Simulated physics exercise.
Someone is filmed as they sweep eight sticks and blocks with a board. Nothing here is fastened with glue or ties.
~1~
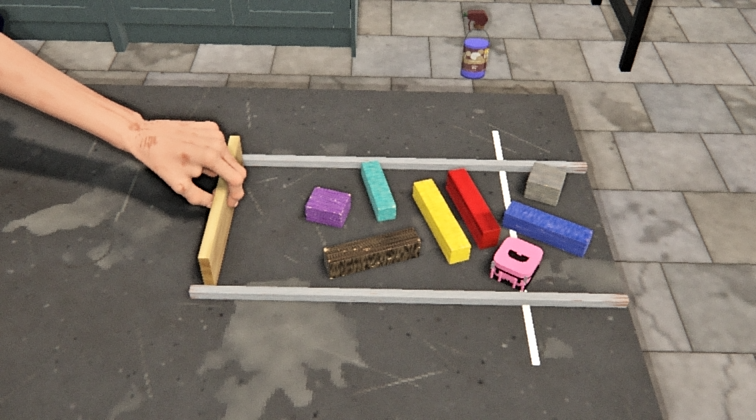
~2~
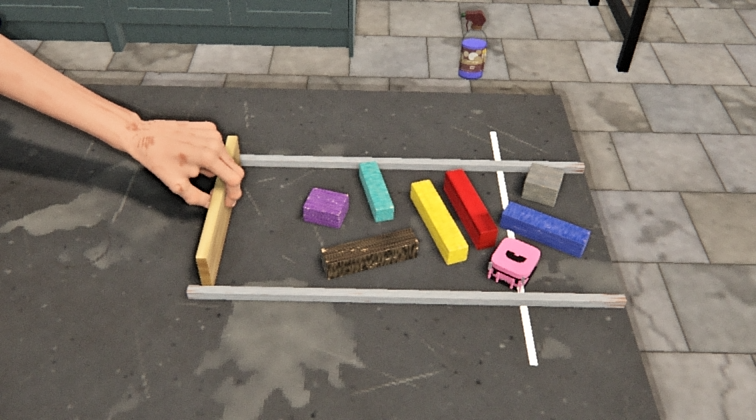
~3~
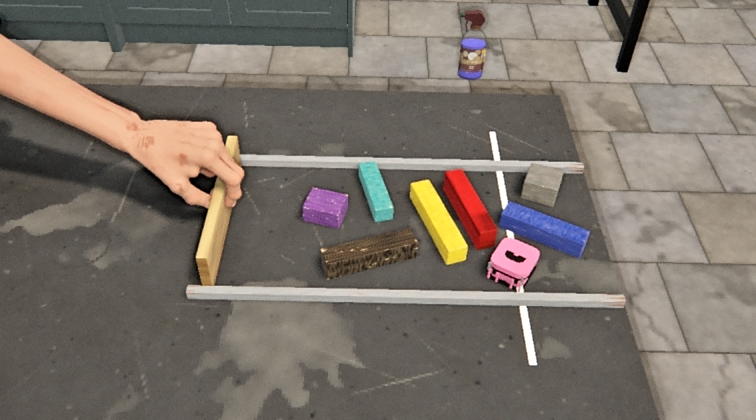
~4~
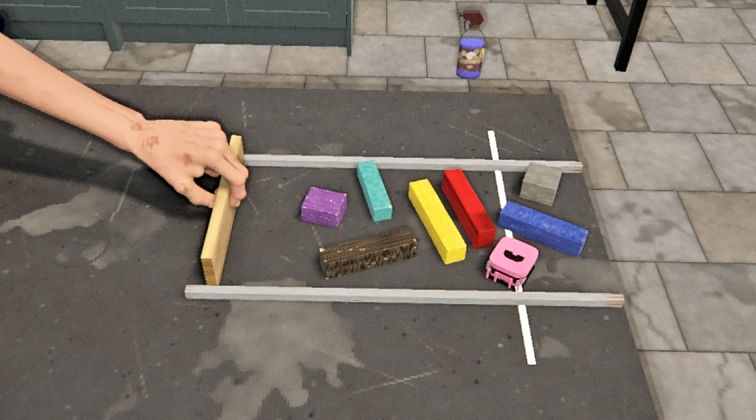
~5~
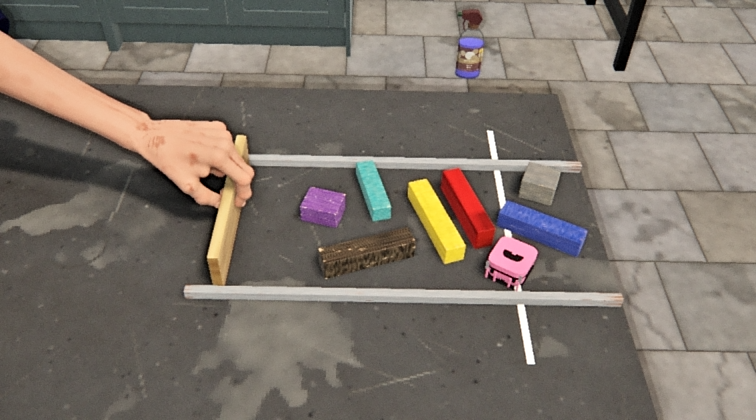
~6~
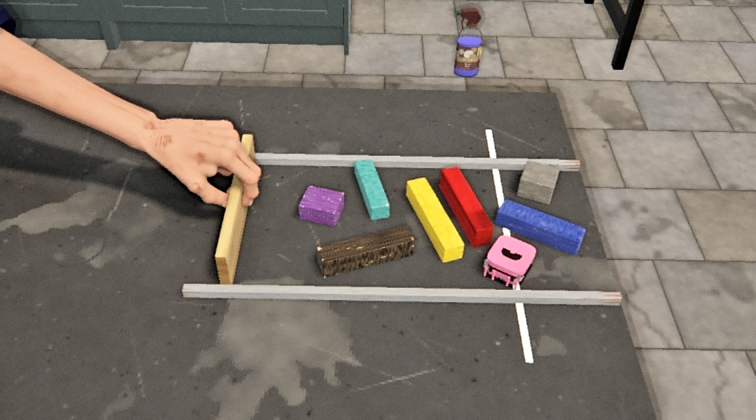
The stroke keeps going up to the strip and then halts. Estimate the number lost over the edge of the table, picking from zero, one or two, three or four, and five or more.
Lost over the edge: One or two.
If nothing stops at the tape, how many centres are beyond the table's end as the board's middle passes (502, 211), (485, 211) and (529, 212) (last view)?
By position: 2 / 1 / 4.
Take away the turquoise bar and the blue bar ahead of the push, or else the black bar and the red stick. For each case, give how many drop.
Tally of falls: 0 for the first try, 0 for the second.
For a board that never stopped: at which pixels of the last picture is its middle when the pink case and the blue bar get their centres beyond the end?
The middle is at (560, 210) when it's the pink case, and at (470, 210) when it's the blue bar.
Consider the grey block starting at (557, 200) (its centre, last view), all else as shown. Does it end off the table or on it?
Placed there, it goes off the edge.
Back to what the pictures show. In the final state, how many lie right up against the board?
It's 2.
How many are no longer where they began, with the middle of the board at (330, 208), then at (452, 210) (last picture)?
3 at one spot and 8 at the other.
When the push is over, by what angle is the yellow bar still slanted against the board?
Angle: Around 30°.
Soon after, none off yet; grey block at rest near (538, 182); blue bar at rest near (540, 227); pink case at rest near (510, 262).
After that, none off yet; grey block at rest near (538, 182); blue bar displaced a little near (549, 223); pink case moving near (514, 263).
And then, none off yet; grey block displaced about its own width near (566, 173); blue bar displaced about its own width near (594, 213); pink case displaced a little near (528, 268).
In the end, the number that fall off is one or two; gone, blue bar and grey block.
